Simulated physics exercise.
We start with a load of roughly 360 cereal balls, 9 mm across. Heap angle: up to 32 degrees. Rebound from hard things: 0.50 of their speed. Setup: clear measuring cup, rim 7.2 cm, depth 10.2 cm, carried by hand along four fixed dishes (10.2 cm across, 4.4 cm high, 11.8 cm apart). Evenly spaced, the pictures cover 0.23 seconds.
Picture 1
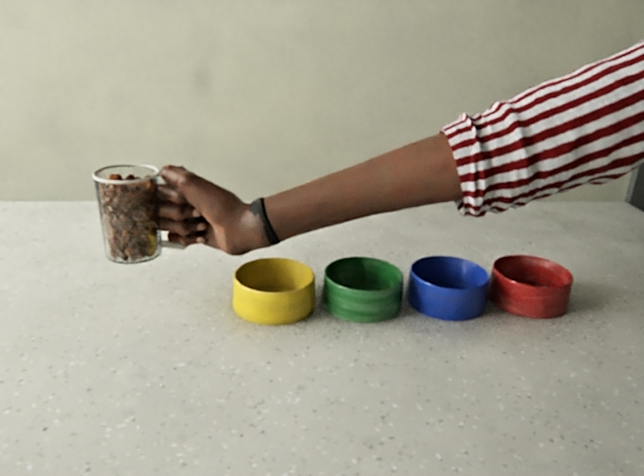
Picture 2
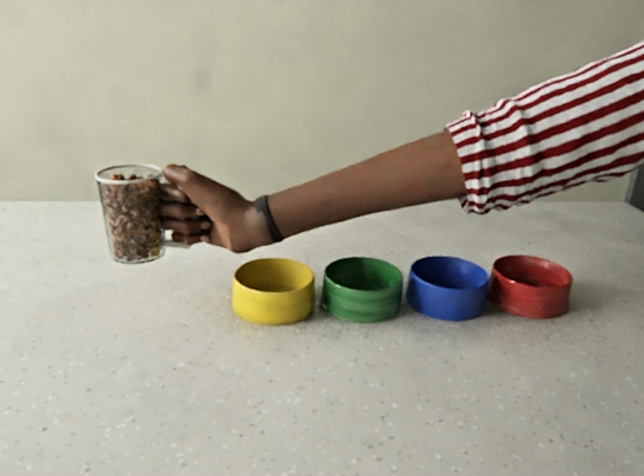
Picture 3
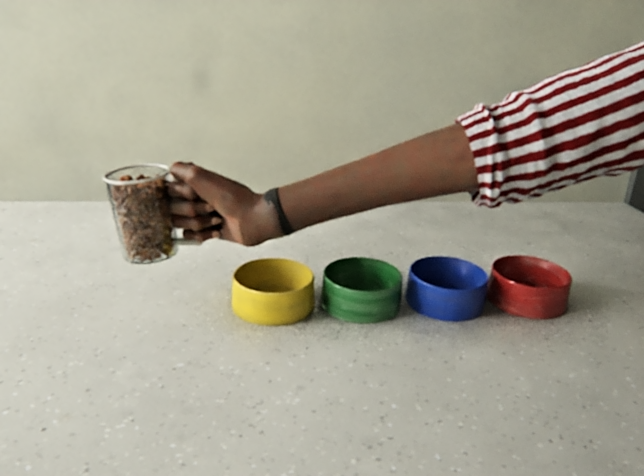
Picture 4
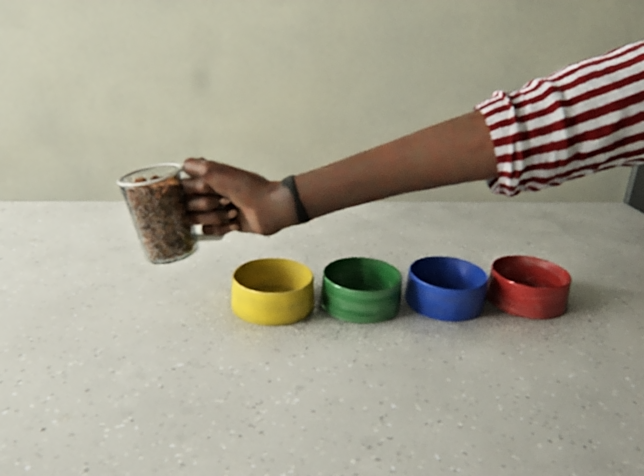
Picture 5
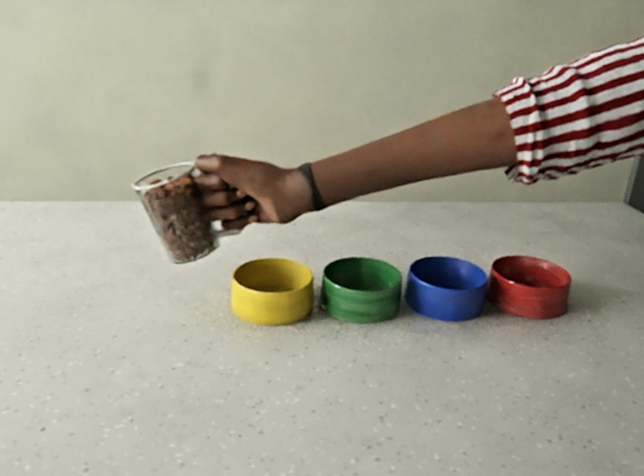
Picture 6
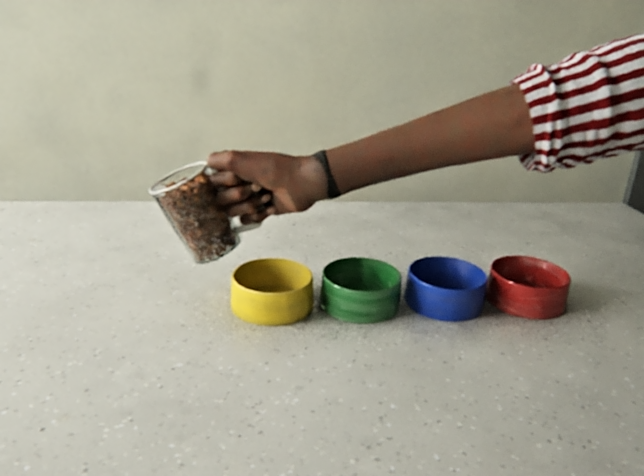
On a pale speckled tabletop, a hand moving a clear cup of small brown pieces rightward, gradually tilting it beside four coloured dishes.
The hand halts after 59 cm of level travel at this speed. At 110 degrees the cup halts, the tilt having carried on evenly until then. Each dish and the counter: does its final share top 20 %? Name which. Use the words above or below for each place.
Red: Above; blue: Above; green: Below; yellow: Below; counter: Below.
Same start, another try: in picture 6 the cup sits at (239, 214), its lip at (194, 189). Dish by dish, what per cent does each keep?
Red 100; blue 0; green 0; yellow 0.
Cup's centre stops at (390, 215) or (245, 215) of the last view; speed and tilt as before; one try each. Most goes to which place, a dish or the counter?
First try: Green; second try: Counter.
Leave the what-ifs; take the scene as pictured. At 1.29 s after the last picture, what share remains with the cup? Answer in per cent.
About 25 per cent.
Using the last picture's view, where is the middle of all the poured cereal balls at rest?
I'd put it at about (470, 294).
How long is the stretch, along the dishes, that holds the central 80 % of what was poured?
The stretch is around 24 cm long.
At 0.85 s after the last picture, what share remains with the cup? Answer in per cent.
I'd put it at roughly 55 per cent.
Then, 0.51 s after the last picture, tilt 98 degrees; cup holds 95 %, green 5 %.
Then, 0.85 s after the last picture, tilt 110 degrees; cup holds 55 %, blue 25 %, green 15 %.
Then, 1.29 s after the last picture, tilt 110 degrees; cup holds 25 %, red 20 %, blue 30 %, green 15 %.
In the end, red 45 %, blue 30 %, green 15 %, yellow 0 %, counter 10 %.
